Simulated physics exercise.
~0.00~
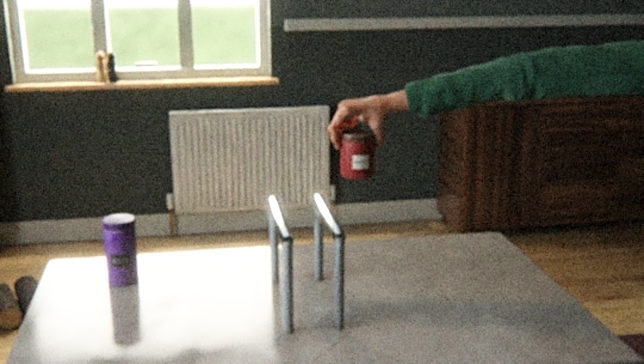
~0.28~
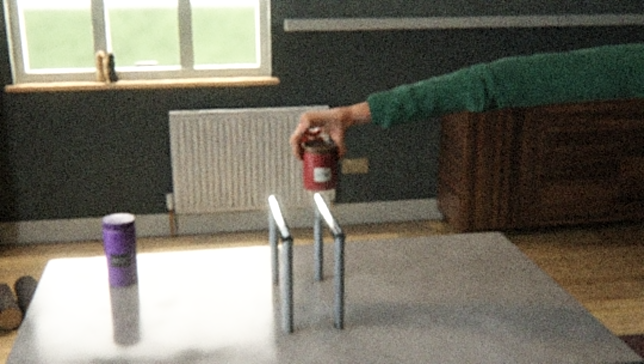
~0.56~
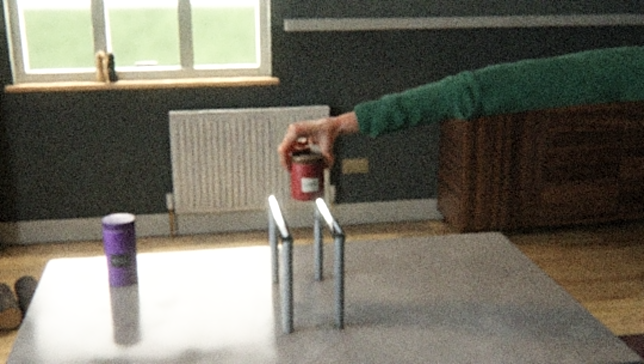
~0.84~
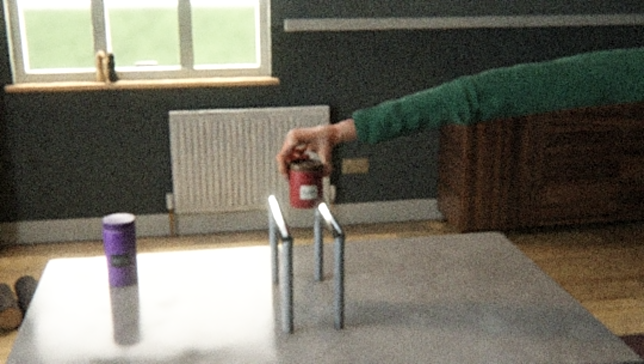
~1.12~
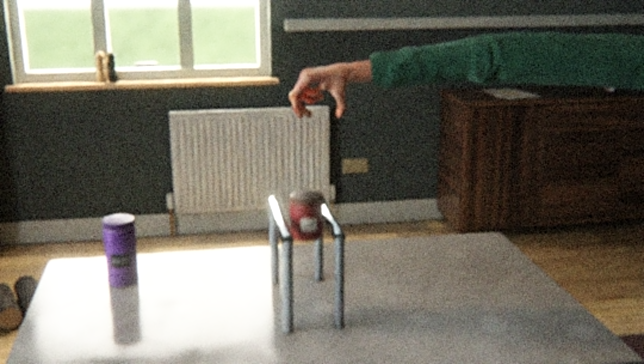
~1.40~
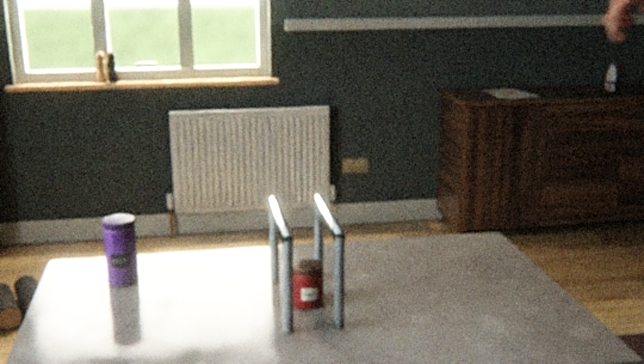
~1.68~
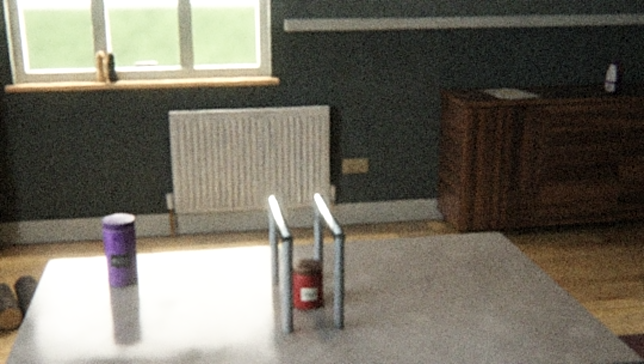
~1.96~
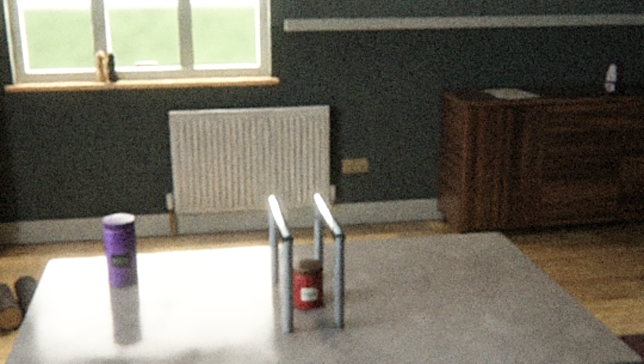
On a table, a hand releases a red jar, which drops upright between two rails.
